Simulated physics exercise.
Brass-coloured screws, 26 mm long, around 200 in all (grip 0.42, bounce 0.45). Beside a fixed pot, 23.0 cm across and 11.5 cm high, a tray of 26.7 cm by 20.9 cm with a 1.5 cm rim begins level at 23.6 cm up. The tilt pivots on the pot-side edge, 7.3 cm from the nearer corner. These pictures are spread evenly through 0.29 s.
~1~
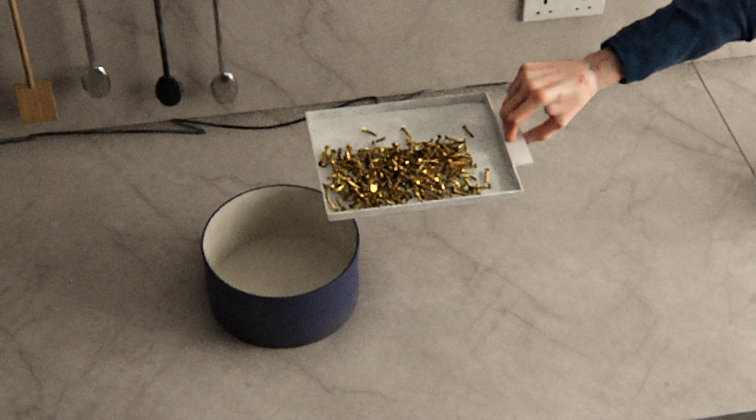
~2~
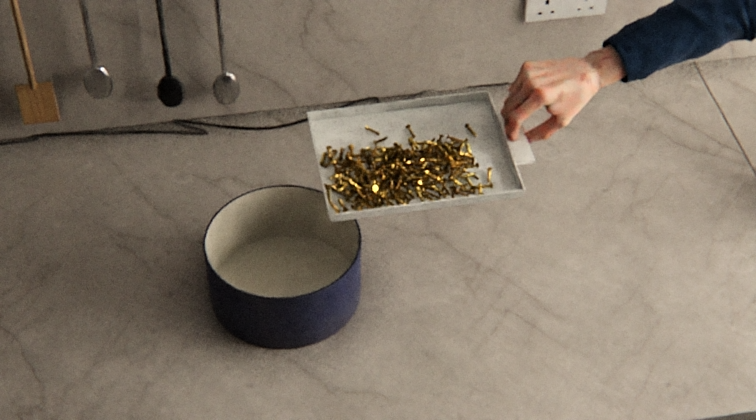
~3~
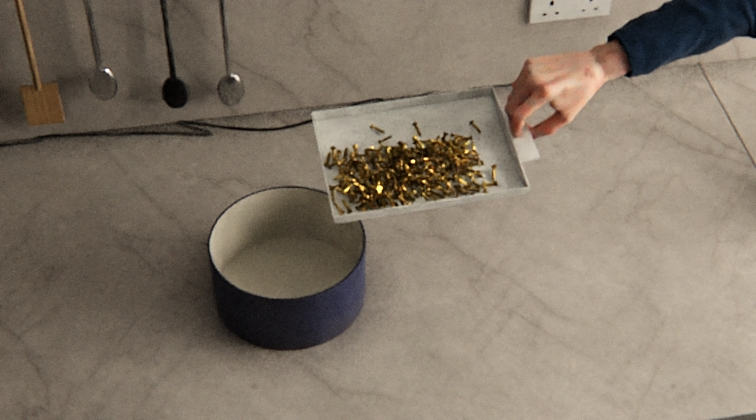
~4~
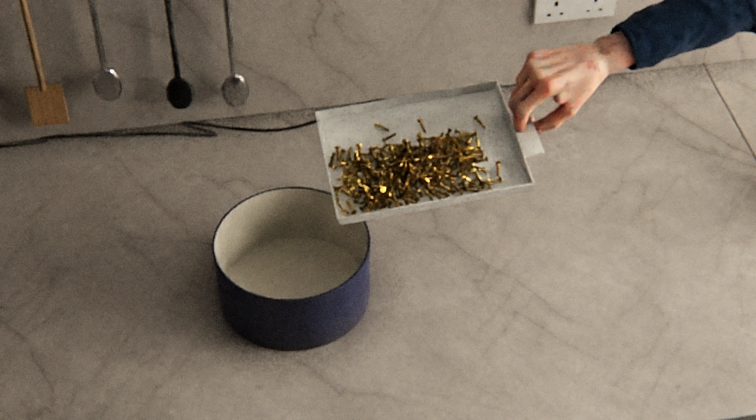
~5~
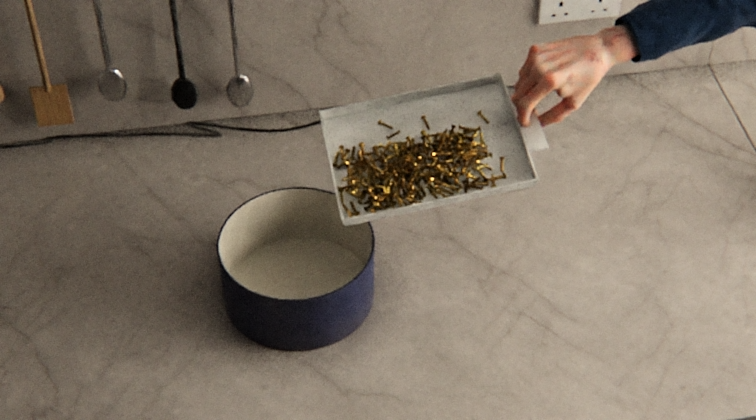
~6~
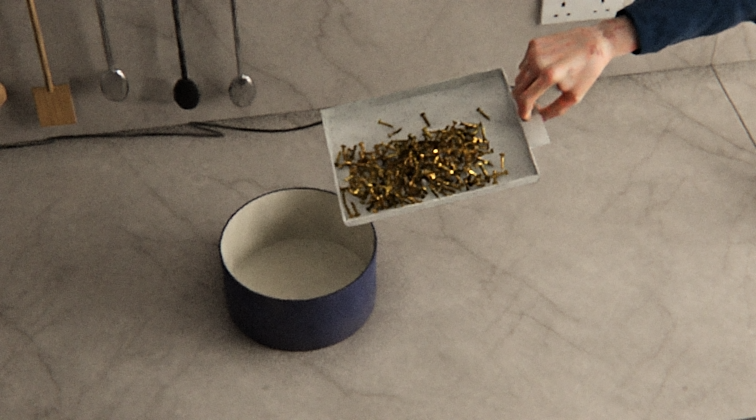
In this clip, a hand at the right holds a shallow pale tray of small brass-coloured screws above a worktop, beside a dark blue pot, and gradually tilts it slightly toward the left while the screws barely shift.
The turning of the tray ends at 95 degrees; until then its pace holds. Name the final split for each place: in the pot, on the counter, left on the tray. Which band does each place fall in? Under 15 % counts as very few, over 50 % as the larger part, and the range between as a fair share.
Pot: The larger part. Counter: A fair share. Left on the tray: Very few.
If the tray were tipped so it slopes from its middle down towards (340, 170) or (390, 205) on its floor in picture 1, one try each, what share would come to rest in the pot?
First try: About 100 percent; second try: About 25 percent.
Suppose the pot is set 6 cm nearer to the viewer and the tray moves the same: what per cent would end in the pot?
100 per cent.
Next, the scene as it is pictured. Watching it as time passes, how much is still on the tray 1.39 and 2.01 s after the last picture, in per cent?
About 25, 0.
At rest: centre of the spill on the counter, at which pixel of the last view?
About (336, 378).
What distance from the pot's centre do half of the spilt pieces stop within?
Close to 18 cm, give or take.
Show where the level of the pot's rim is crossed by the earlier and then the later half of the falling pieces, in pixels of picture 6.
At about (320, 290), then at (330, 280).
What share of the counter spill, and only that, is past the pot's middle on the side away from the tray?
About 30 per cent.
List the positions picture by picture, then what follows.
In the first frame, tray tilt 0 degrees, front corners at (330, 213) and (521, 189); middle of the pieces at (403, 171); pot at (281, 239).
In the second frame, tray tilt 1 degrees, front corners at (331, 213) and (523, 189); middle of the pieces at (405, 171).
In the third frame, tray tilt 3 degrees, front corners at (336, 215) and (527, 186); middle of the pieces at (409, 170).
In the fourth frame, tray tilt 5 degrees, front corners at (340, 217) and (531, 182), lowest corner left front; middle of the pieces at (413, 169).
In the fifth frame, tray tilt 8 degrees, front corners at (344, 218) and (536, 178), lowest corner left front; middle of the pieces at (417, 167).
In the sixth frame, tray tilt 11 degrees, front corners at (346, 220) and (537, 174), lowest corner left front; middle of the pieces at (419, 165); pot at (298, 242).
Then, 0.84 s after the last picture, tilt 50 degrees; the tray holds 100 %, the pot 0 %.
Then, 1.39 s after the last picture, tilt 76 degrees; the tray holds 25 %, the pot 40 %.
Then, 2.01 s after the last picture, tilt 95 degrees; the tray holds 0 %, the pot 70 %.
In the end, pot 70 %, counter 30 %, tray 0 %.
